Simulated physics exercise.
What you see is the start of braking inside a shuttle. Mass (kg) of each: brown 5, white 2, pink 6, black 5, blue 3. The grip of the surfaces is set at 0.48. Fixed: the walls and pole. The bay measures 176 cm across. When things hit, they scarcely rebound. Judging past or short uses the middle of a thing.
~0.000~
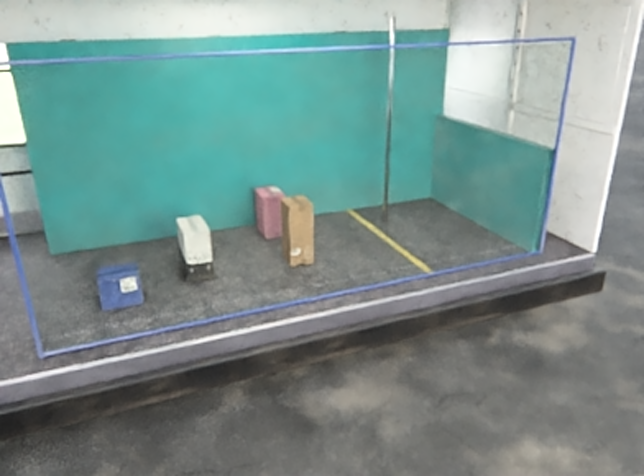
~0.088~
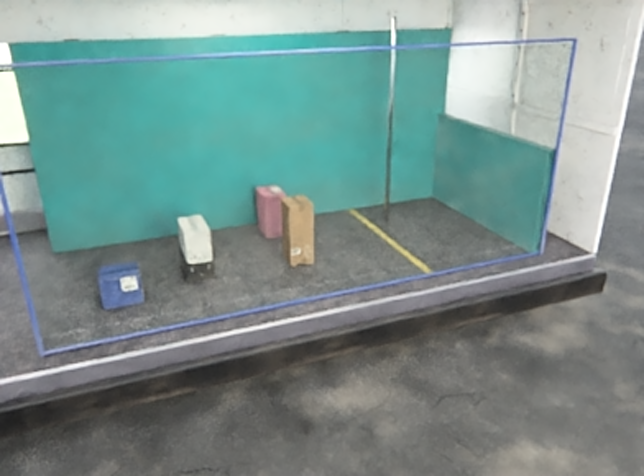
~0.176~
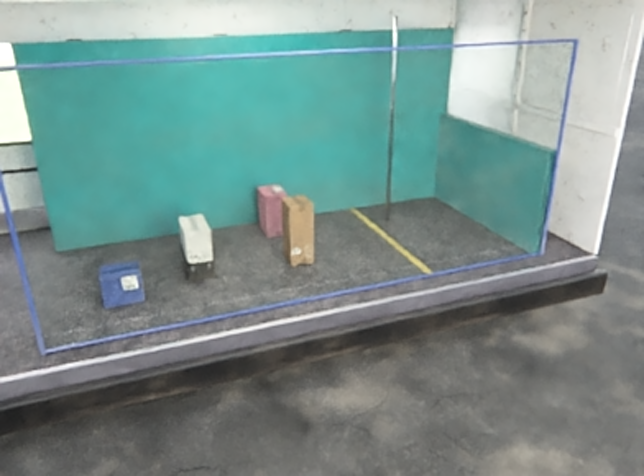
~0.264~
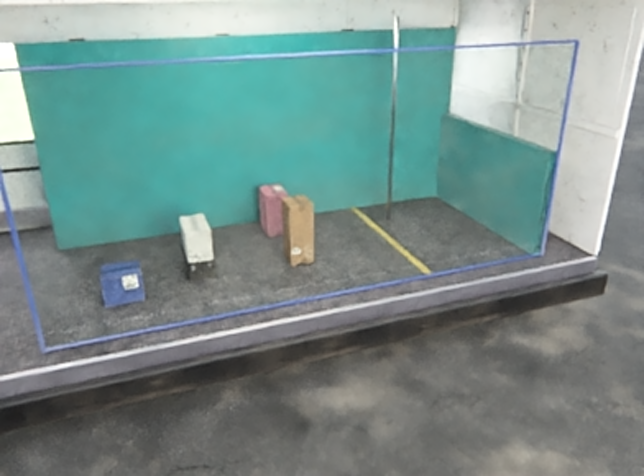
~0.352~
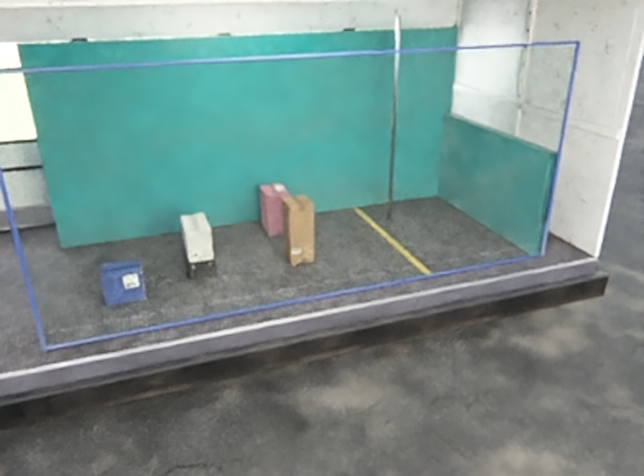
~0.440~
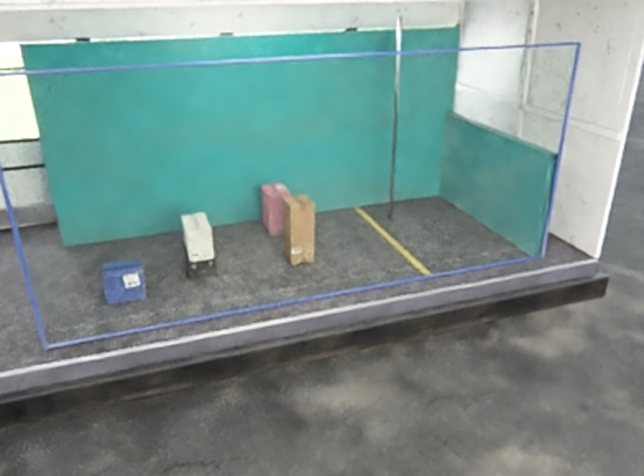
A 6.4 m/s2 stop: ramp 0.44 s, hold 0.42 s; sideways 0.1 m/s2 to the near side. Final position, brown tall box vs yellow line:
I expect it to come to rest behind the line.
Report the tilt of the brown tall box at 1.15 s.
It is tilted some 90°.
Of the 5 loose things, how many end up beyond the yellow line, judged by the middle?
That comes to 0.
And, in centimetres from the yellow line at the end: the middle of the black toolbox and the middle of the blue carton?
Black toolbox, 160 centimetres short; blue carton, 210 centimetres short.
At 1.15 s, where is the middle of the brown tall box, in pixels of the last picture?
Somewhere close to (371, 236).
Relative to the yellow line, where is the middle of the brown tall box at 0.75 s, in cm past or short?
Position: About 80 cm short.
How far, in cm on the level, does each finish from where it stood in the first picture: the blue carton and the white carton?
The blue carton has moved 40 and the white carton 90.
After 0.75 s the brown tall box is 82 cm short of the yellow line, tilted 30°, near (315, 226) in the last picture's view; the white carton 176 cm short of the yellow line, tilted 0°.
After 1.15 s the brown tall box is 25 cm short of the yellow line, tilted 90°, near (371, 236) in the last picture's view; the white carton 127 cm short of the yellow line, tilted 55°.
After 1.65 s the brown tall box is 17 cm short of the yellow line, tilted 90°, near (378, 235) in the last picture's view; the white carton 100 cm short of the yellow line, tilted 90°.
Final state at 1.9 s, brown tall box stops short of the yellow line; white carton stops short of the yellow line; pink pack stops short of the yellow line; black toolbox stops short of the yellow line; blue carton stops short of the yellow line.
